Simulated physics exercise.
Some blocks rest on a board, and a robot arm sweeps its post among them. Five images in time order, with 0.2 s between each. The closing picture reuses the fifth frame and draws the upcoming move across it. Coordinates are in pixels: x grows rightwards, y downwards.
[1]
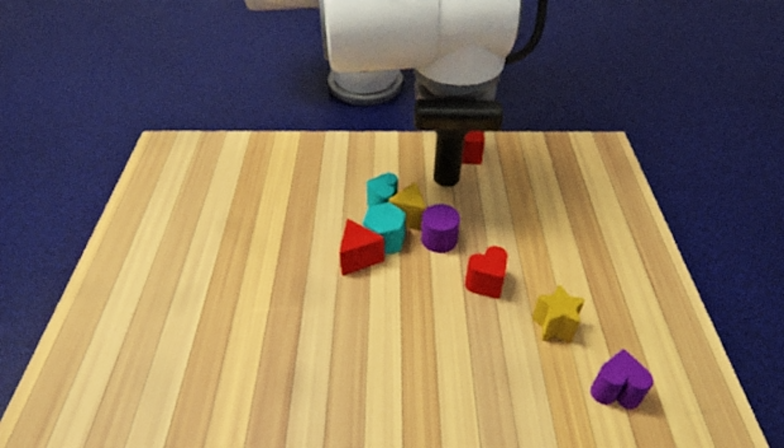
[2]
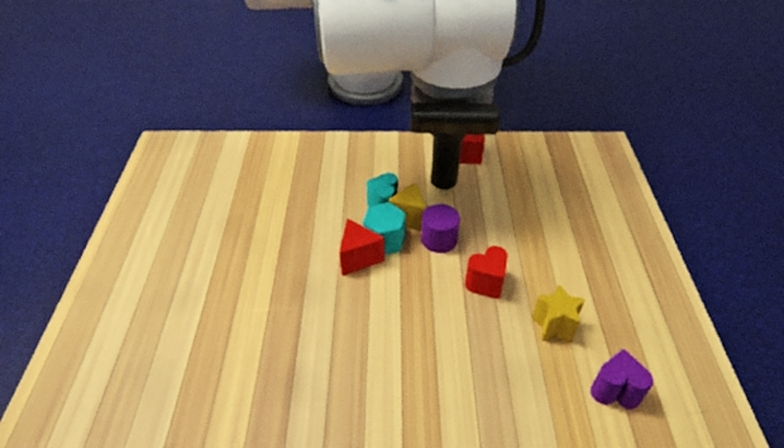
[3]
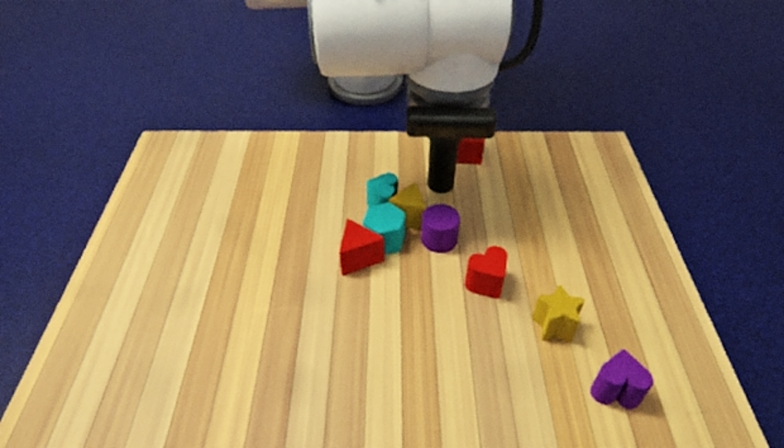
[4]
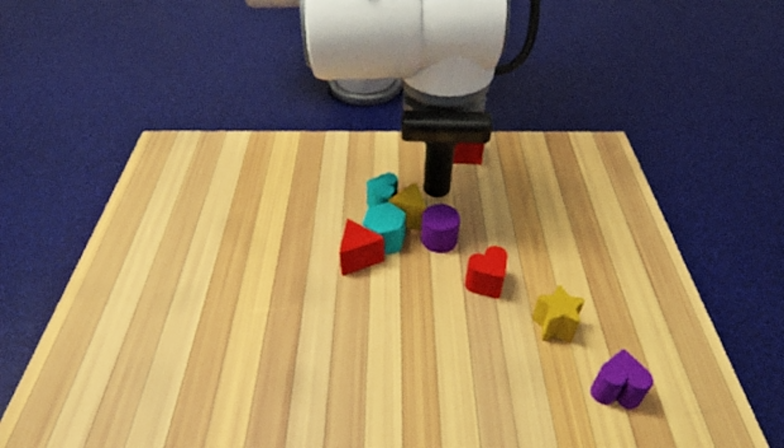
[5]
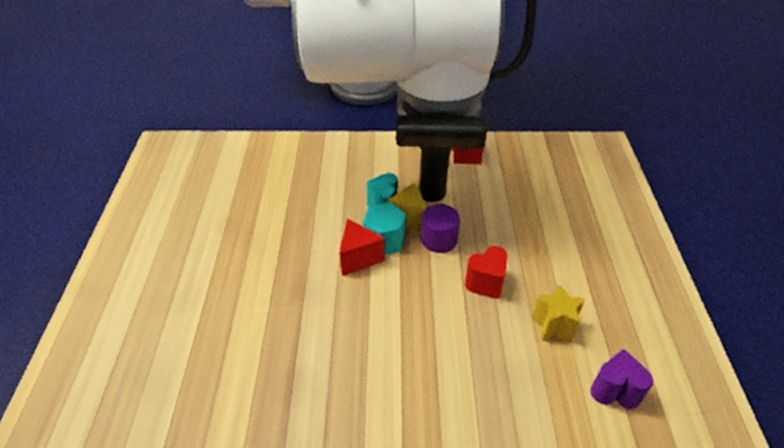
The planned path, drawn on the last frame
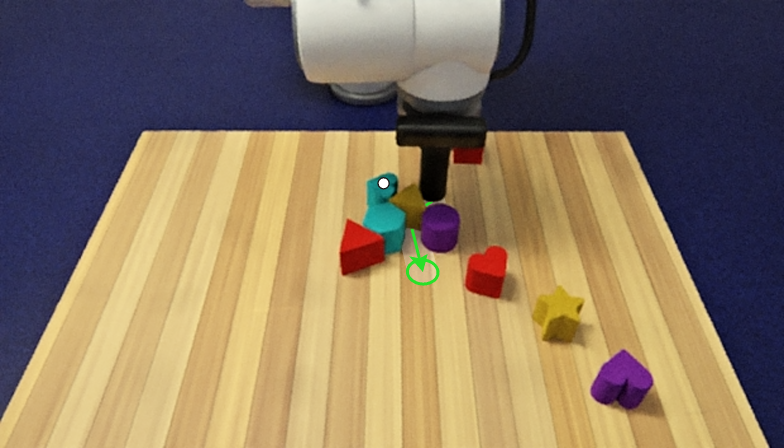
A robot arm's black post moved slightly left and toward the viewer, nearing the yellow piece and purple round block, while the colourful blocks scattered across the striped wooden board stayed still.
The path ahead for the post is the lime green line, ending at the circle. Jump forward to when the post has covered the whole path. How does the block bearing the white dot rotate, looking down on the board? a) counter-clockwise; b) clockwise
Correct choice: B.
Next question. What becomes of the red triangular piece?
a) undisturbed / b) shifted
The one that fits is b, shifted.
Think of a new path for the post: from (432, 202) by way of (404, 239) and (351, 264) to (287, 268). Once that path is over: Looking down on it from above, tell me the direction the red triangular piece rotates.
Viewed from above: Anti-clockwise.
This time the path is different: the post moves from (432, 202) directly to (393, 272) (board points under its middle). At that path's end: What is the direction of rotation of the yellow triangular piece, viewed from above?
From the top, the block rotates clockwise.
Drawn move, from (432, 202) by way of (412, 219) and (416, 245) to (423, 272); the dot is on the turquoise heart.
The first path, step by step. One third of the way, post at (412, 212); red triangular piece at (351, 246); turquoise heart at (379, 182), turned 25° clockwise; turquoise hexagon at (374, 224), turned 30° anticlockwise; yellow triangular piece at (387, 203).
Two thirds of the way, post at (416, 237); red triangular piece at (350, 247); turquoise heart at (378, 182), turned 25° clockwise; turquoise hexagon at (373, 225), turned 25° anticlockwise; yellow triangular piece at (384, 203); purple circular block at (452, 226).
At the end, post at (423, 263); red triangular piece at (350, 247); turquoise heart at (378, 182), turned 25° clockwise; turquoise hexagon at (373, 225), turned 25° anticlockwise; yellow triangular piece at (384, 203); purple circular block at (454, 228).
